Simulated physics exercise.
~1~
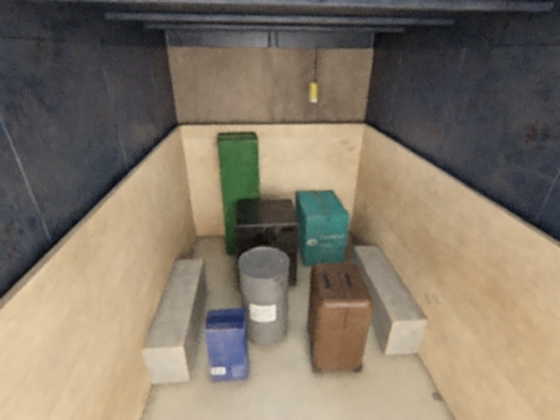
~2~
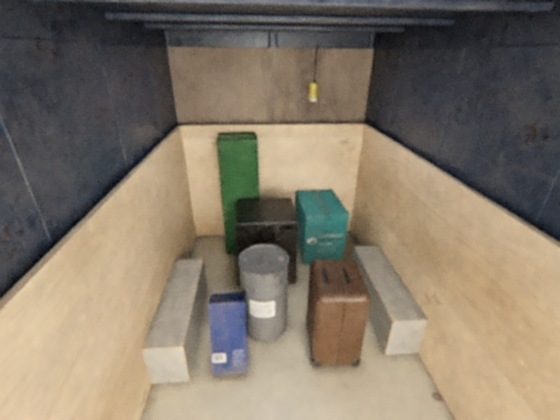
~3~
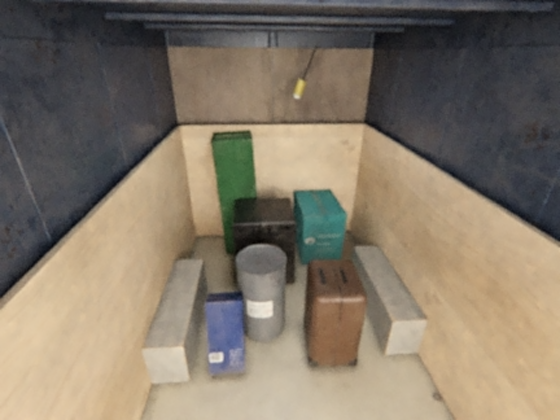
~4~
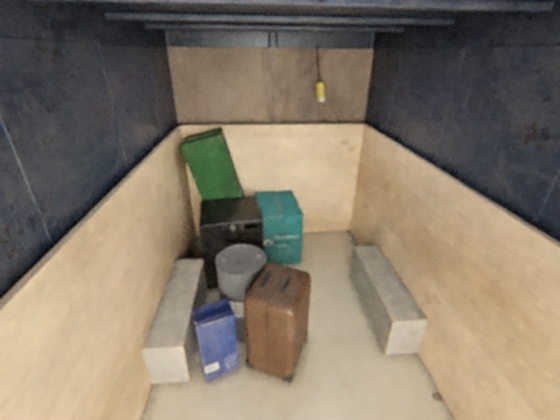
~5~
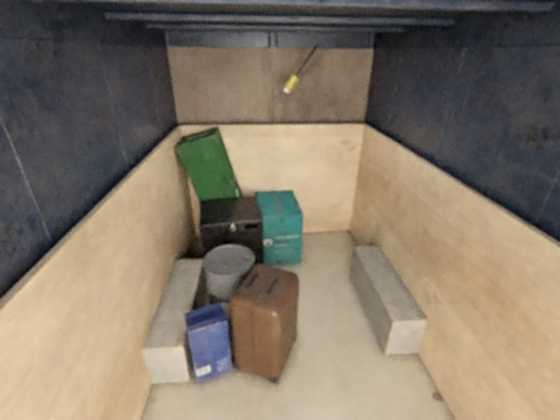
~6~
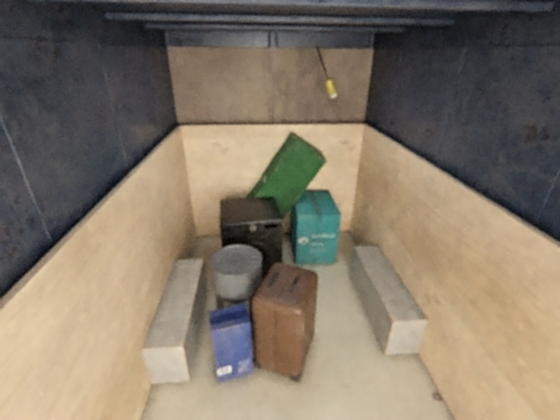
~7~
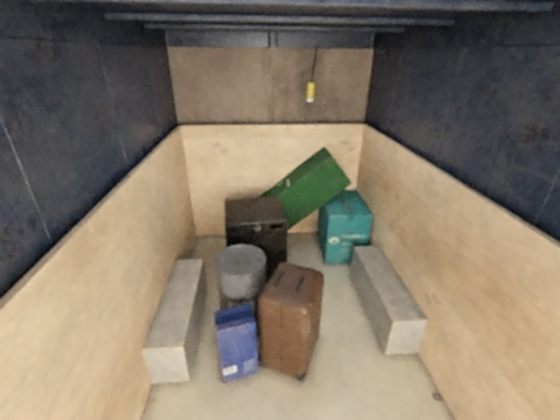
The tall green box tips left with the sliding load, then topples right behind the others.
